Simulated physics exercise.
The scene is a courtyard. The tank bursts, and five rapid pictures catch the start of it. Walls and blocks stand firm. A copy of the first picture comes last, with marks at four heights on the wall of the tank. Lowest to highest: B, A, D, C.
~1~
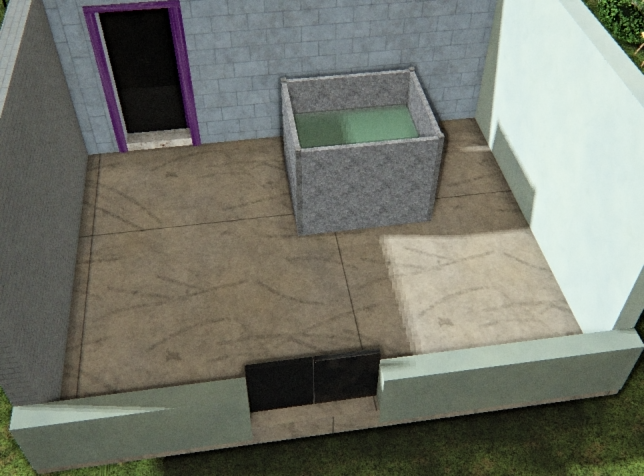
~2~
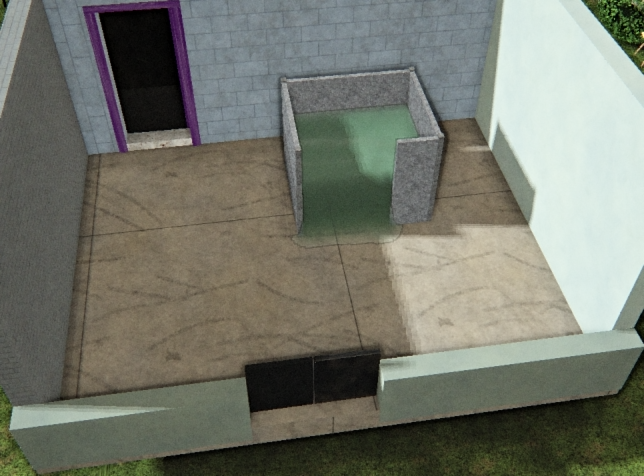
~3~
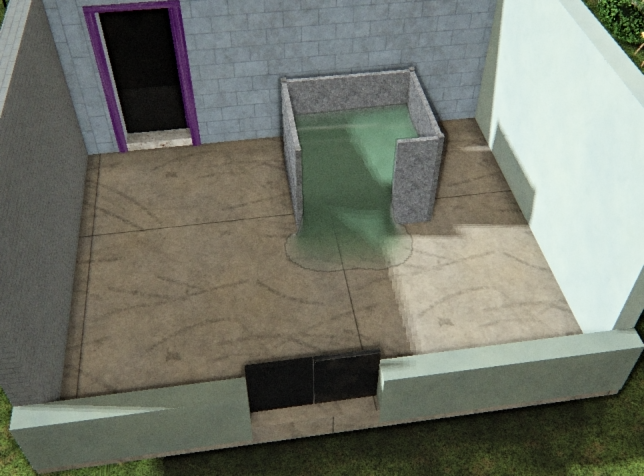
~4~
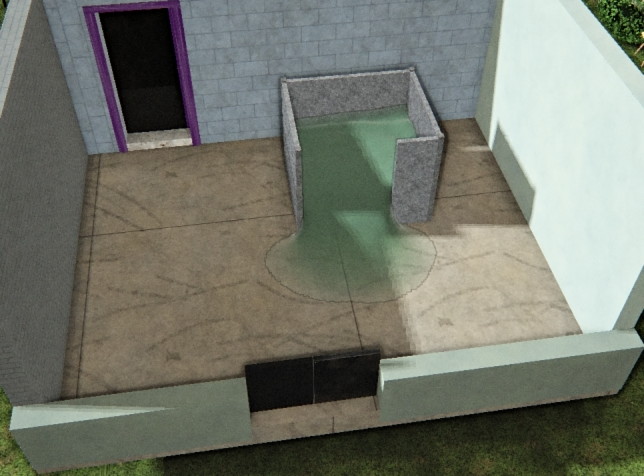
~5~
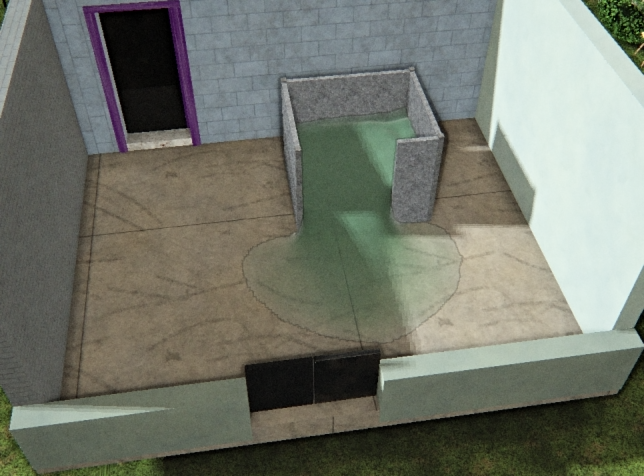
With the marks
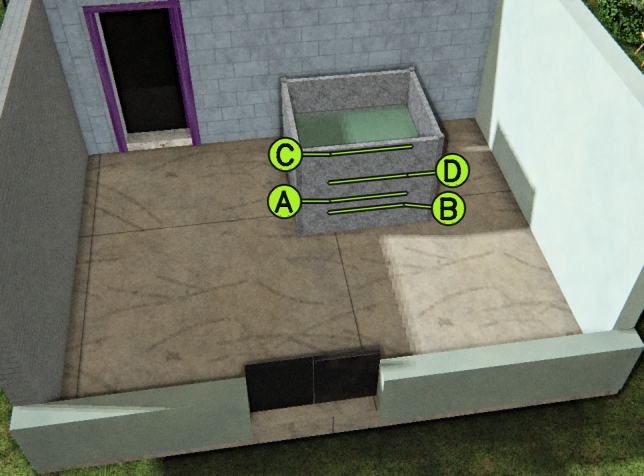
A walled courtyard with a brown paved floor is seen from above, the view staying still. A grey stone tank of green water stands against the pale blue block wall at the back, with a purple-framed dark doorway to its left and a low dark gate in the front wall. The tank's front opens, and the water pours through the gap, spreading forward in a widening rounded sheet.
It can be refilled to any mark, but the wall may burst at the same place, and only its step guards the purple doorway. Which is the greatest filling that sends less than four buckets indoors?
That is line D.
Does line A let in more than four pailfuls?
No, not at all.
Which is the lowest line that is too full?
C it is.
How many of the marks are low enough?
Three.
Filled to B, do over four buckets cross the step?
No, that is safe.
On the marked copy, A at (367, 197); B at (367, 208); C at (370, 150); D at (369, 178); from the bottom up B, A, D, C.
With A, nothing gets over.
With B, nothing gets over.
With C, about 13 bucketfuls get in.
With D, a bucket or two gets in.
